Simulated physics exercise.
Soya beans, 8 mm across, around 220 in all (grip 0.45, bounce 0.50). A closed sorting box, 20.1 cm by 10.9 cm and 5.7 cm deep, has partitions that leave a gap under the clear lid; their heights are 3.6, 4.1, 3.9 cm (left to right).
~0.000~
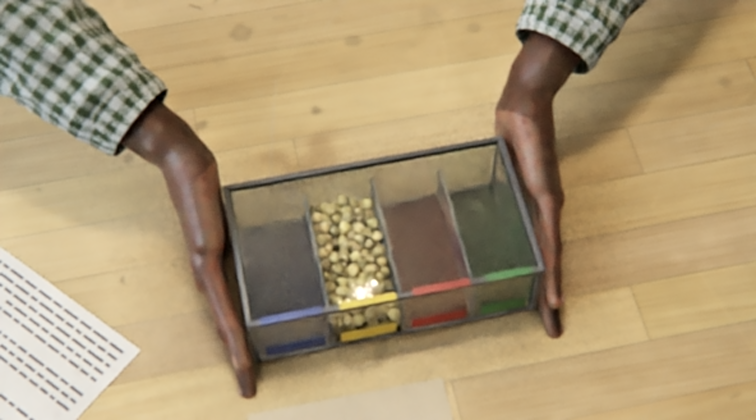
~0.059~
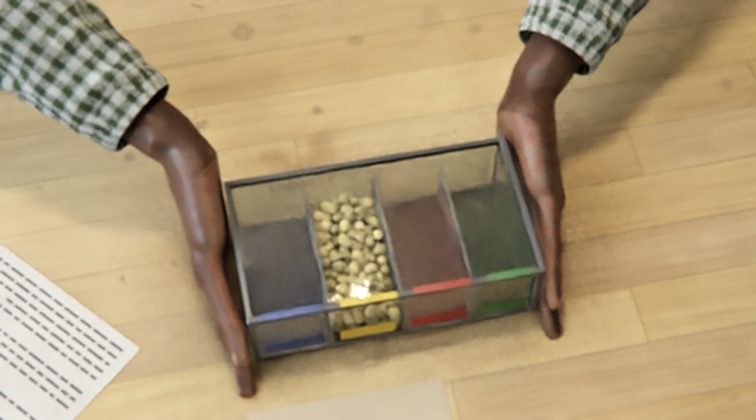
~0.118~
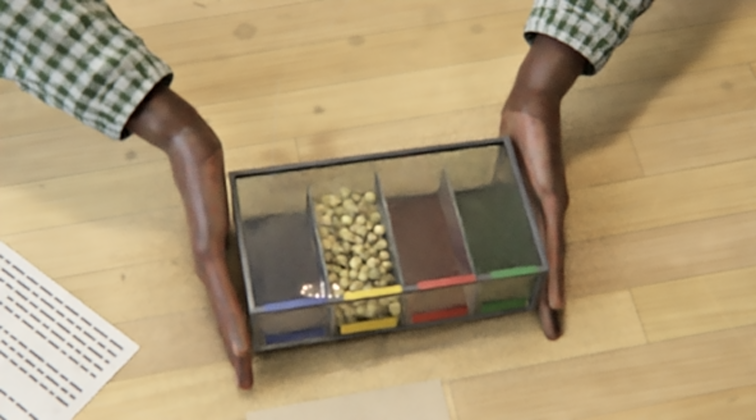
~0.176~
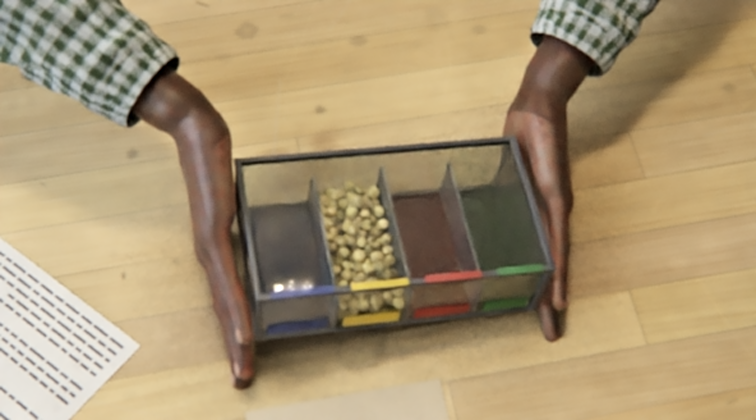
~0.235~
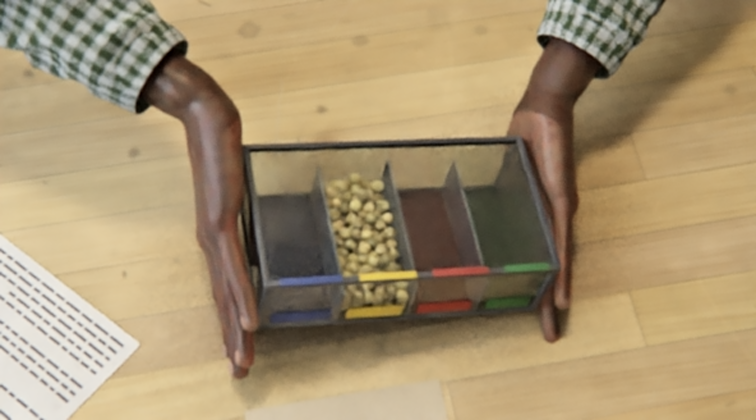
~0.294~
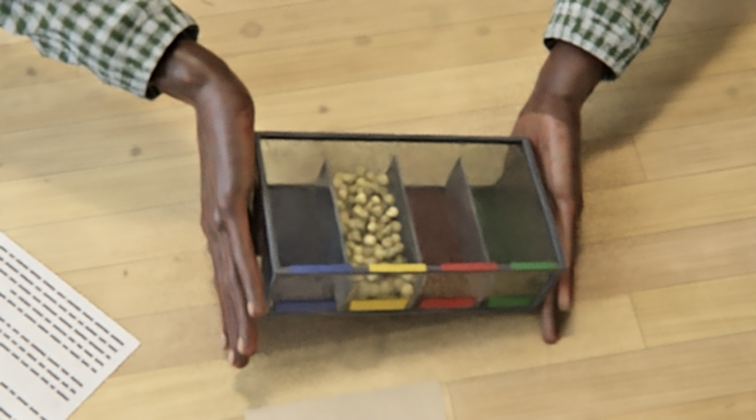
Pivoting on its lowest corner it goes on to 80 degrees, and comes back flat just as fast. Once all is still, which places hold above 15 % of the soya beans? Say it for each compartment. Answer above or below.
Red compartment: Below; blue compartment: Below; green compartment: Below; yellow compartment: Above.
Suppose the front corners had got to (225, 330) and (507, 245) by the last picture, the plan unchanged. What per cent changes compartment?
It would be near 25 per cent.
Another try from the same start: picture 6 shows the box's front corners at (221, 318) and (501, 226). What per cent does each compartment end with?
Red 0; blue 30; green 0; yellow 70.
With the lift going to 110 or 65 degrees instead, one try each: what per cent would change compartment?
Some 40 and 0 per cent.
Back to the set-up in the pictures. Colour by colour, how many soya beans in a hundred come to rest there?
Red 5; blue 0; green 10; yellow 85.
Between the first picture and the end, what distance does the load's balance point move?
Roughly 2.0 cm.
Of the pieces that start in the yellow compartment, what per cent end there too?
About 90 per cent.
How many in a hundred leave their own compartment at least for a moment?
Some 15 per cent.
After 1.31 s, tilt 80 degrees; yellow 100 %.
After 1.99 s, tilt 35 degrees; red 5 %, green 10 %, yellow 85 %.
After 2.71 s, tilt 0 degrees; red 5 %, green 10 %, yellow 85 %.
By 3.1 s all is still; red 5 %, blue 0 %, green 10 %, yellow 85 %.
